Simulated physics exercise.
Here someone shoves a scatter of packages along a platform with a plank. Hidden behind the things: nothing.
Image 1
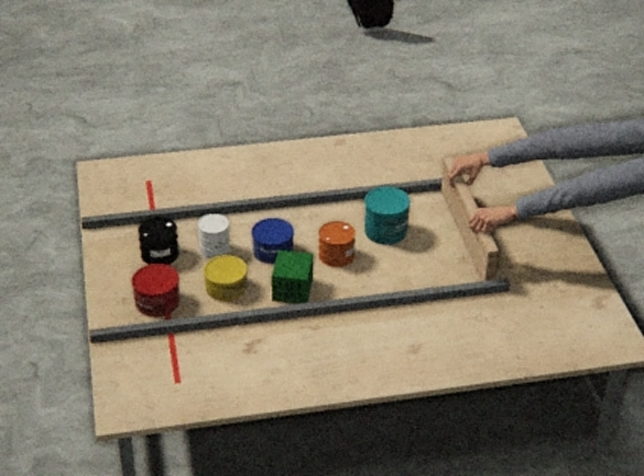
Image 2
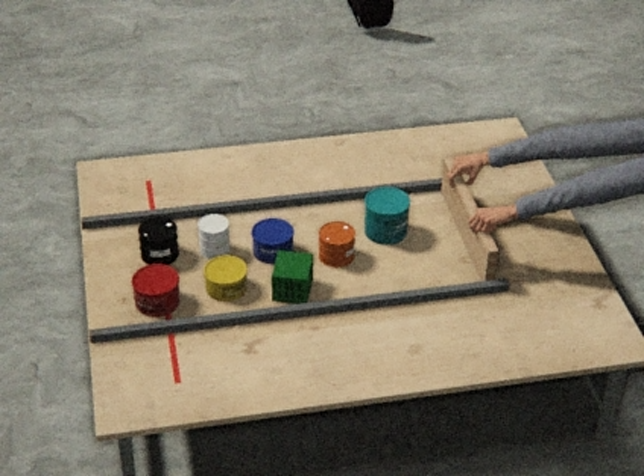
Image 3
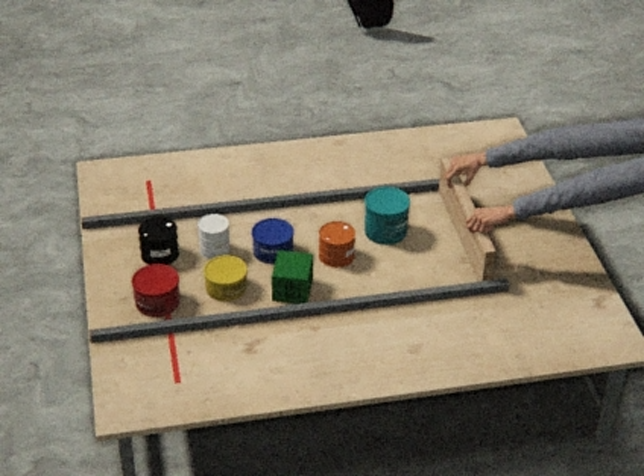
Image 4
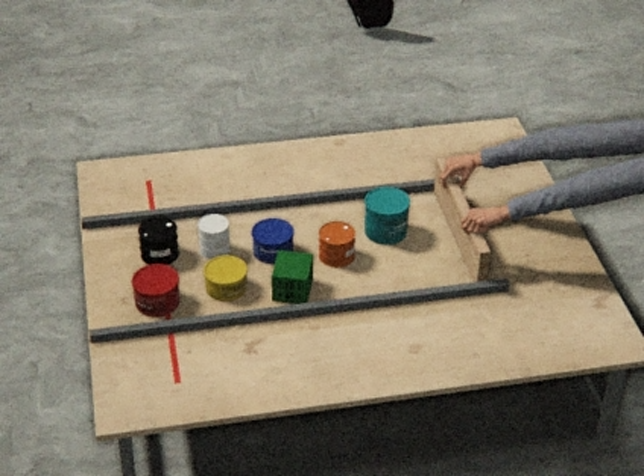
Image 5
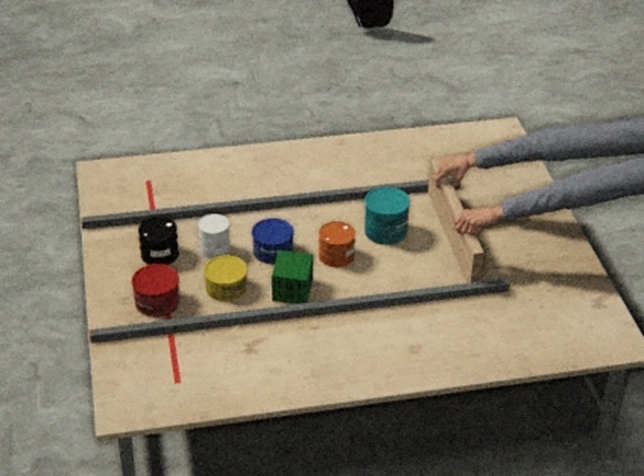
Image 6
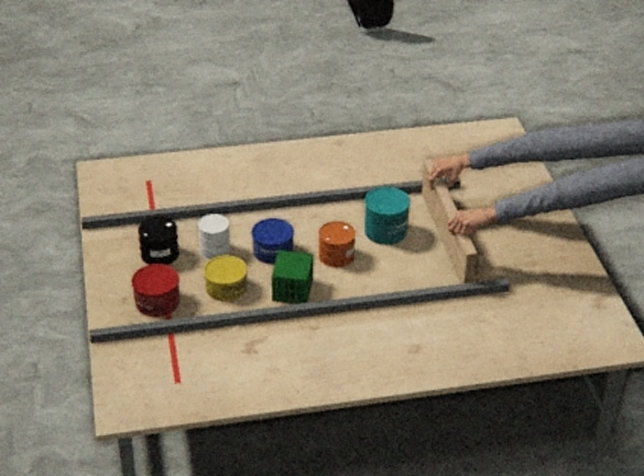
At first, two hands hold a wooden plank upright at the right end of a railed track on a table, with eight colourful containers spread out to its left. The hands then slide the plank slightly leftward between the rails, narrowing the gap to the turquoise pail, while the containers stay still.
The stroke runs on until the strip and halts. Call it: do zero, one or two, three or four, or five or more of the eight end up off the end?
One or two end up off it.
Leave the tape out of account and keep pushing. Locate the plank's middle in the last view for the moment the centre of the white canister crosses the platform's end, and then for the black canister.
(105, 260) and (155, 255), more or less.
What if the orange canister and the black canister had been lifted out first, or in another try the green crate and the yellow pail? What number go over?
You'd see 1 fallen, and 0 in the other try.
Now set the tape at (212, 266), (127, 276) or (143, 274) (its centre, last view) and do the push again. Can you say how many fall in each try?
Per try in turn: 0, 4, 2.
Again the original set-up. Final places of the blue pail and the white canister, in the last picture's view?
About (107, 269), and the other about (120, 222).
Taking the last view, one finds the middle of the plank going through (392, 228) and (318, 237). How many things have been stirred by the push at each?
Tally: First 1; then 3.
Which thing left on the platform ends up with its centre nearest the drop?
Foremost: The black canister.
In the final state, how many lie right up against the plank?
It is in contact with 3.
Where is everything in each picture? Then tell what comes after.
The first picture shows red pail (156, 291); black canister (159, 242); white canister (214, 237); plank (468, 219); tape (162, 272).
The second picture shows black canister (159, 242); orange canister (337, 244).
The third picture shows white canister (214, 237); turquoise pail (387, 216).
The fourth picture shows red pail (156, 291); green crate (293, 277).
The fifth picture shows black canister (159, 242); plank (454, 221).
The sixth picture shows red pail (156, 291); black canister (159, 242); white canister (214, 237); plank (448, 222); tape (162, 272).
Soon after, none off yet; red pail at rest near (156, 291); black canister at rest near (159, 242); white canister at rest near (214, 237).
At rest, the number that fall off is one or two; fallen, red pail.
